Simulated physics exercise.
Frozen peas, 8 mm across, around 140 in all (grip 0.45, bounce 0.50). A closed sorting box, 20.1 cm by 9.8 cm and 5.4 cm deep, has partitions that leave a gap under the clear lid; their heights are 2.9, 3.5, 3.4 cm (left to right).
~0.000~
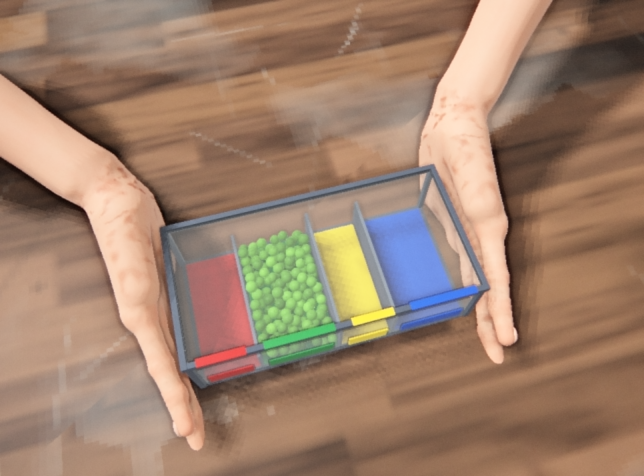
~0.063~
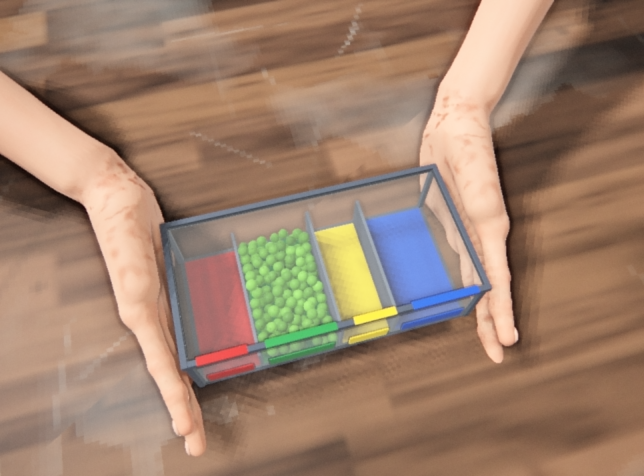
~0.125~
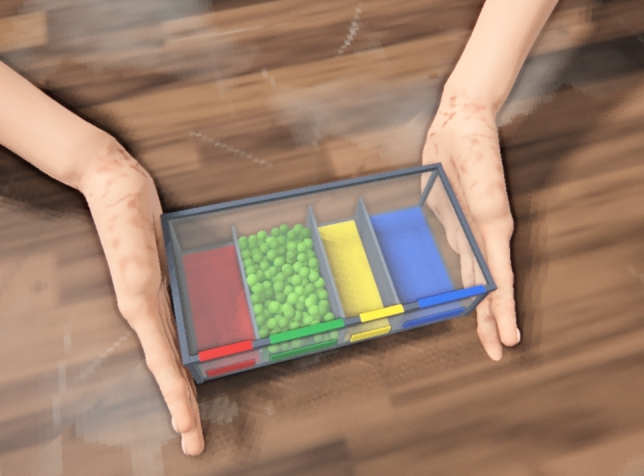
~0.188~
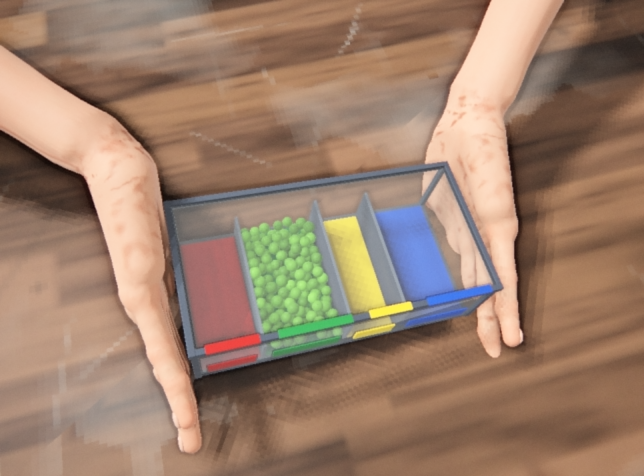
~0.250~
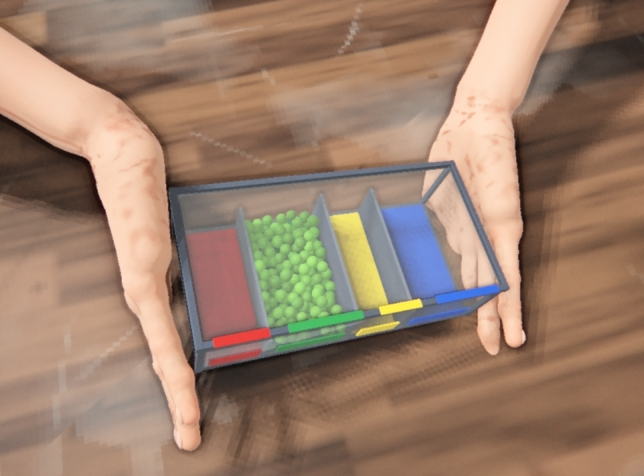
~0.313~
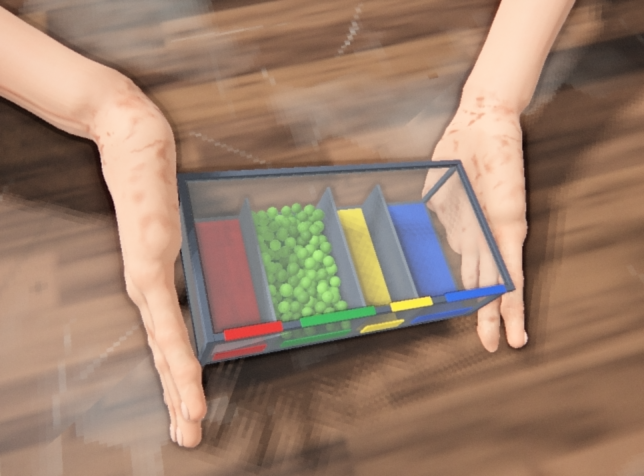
Two hands held a clear, lidded box with red, green, yellow and blue sections and tilted it gradually toward the right, while the small green balls stayed in the green section.
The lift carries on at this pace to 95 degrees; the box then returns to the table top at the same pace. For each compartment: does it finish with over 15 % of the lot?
Red: Below, blue: Above, green: Above, yellow: Below.
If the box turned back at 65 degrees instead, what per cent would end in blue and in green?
Then: Blue 0, green 100.
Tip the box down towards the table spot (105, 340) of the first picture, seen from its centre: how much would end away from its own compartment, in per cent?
Some 65 per cent.
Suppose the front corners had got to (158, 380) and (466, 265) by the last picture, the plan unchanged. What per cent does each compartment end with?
Red 70, blue 0, green 30, yellow 0.
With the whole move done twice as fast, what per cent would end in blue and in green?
In that case blue 65; green 30.
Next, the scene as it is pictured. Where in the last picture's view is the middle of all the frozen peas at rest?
At about (406, 289).
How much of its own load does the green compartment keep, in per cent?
Roughly 30 per cent.
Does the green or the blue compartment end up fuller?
The blue one has more.
Then, at 1.51 s, tilt 95 degrees; blue 10 %, green 80 %, yellow 10 %.
Then, at 2.31 s, tilt 42 degrees; blue 65 %, green 30 %, yellow 5 %.
Then, at 3.12 s, tilt 0 degrees; blue 65 %, green 30 %, yellow 5 %.
By 3.6 s all is still; red 0 %, blue 65 %, green 30 %, yellow 5 %.
